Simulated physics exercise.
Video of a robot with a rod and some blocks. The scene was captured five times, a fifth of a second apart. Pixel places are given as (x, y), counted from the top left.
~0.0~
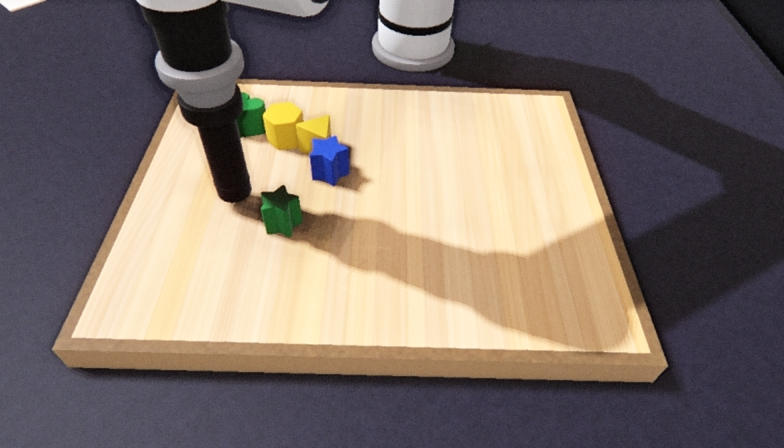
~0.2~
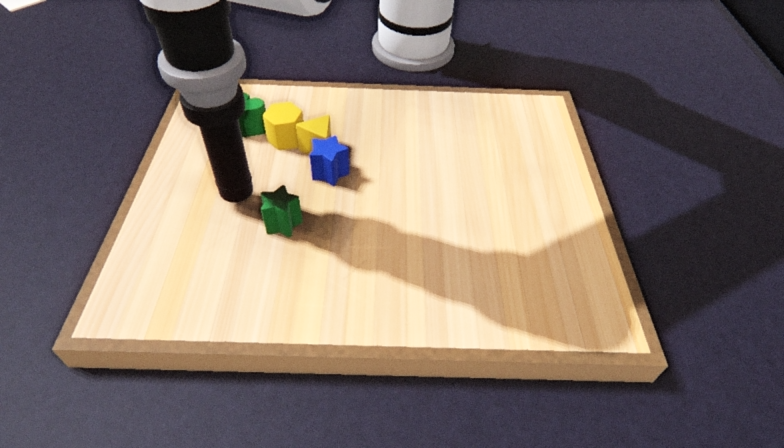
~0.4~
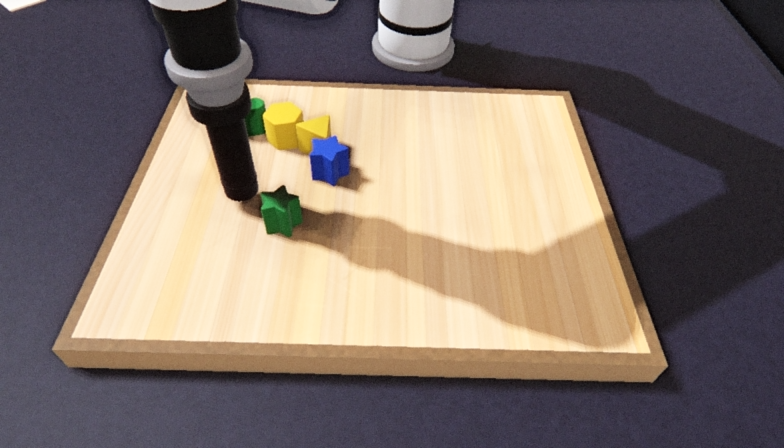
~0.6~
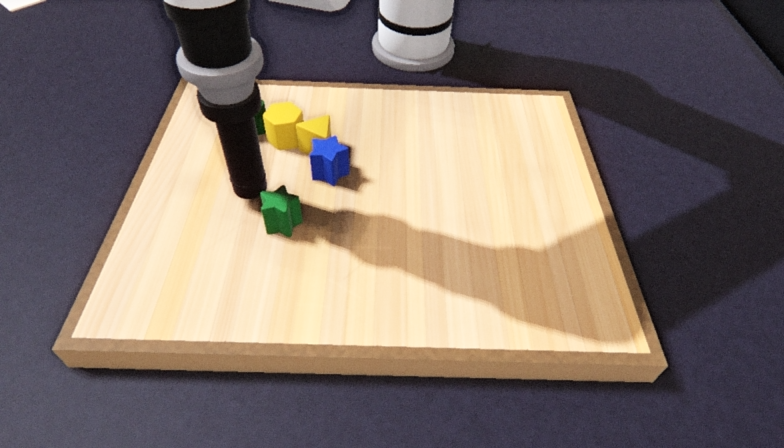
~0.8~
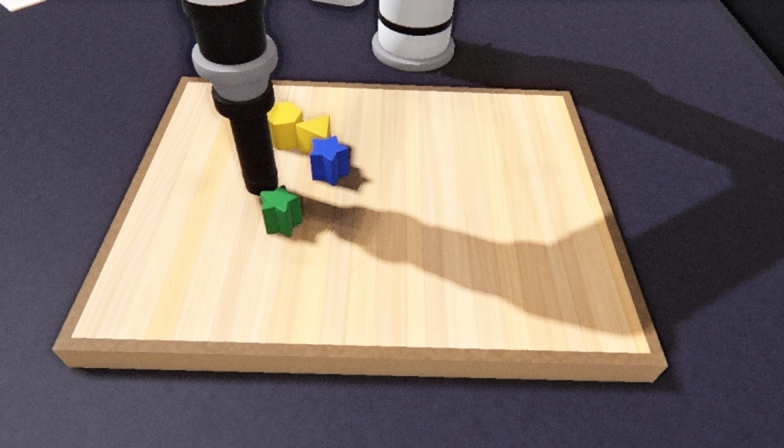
On a wooden board, a black rod shifts slightly right behind a still green star block.
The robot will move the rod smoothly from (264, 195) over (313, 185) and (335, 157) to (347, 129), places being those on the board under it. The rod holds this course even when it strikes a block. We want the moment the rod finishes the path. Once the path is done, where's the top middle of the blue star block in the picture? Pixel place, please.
Its top middle: (370, 119).
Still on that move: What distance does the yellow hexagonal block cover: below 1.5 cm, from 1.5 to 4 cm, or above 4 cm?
Verdict: Less than 1.5 cm.
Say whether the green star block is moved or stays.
Once the rod is done, the green star block remains in the old spot.
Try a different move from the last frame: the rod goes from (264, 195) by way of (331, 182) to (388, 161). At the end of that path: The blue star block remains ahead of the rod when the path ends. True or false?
It is false.
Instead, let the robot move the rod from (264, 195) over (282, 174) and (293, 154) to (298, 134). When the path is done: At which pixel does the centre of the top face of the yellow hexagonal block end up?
Expect it around (281, 91).
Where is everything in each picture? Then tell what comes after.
In the first picture, tip of the rod at (235, 192), middles of tops, green star block at (278, 198), yellow hexagonal block at (283, 112), yellow triangular block at (317, 125), blue star block at (328, 147).
In the second picture, rod at (237, 192), nothing pushed.
In the third picture, rod at (242, 191), nothing pushed.
In the fourth picture, rod at (251, 189), nothing pushed.
In the fifth picture, rod at (262, 185), green star block at (278, 198), yellow hexagonal block at (283, 112), yellow triangular block at (317, 125), blue star block at (328, 147).
The first path, step by step. One third of the way, rod at (312, 175); blue star block at (339, 142).
Two thirds of the way, rod at (335, 146); yellow triangular block at (323, 115), turned 60° anticlockwise; blue star block at (365, 124), turned 40° clockwise.
At the end, rod at (346, 119); green star block unmoved; yellow hexagonal block unmoved; yellow triangular block at (320, 99), turned 105° anticlockwise; blue star block at (370, 119), turned 95° clockwise.
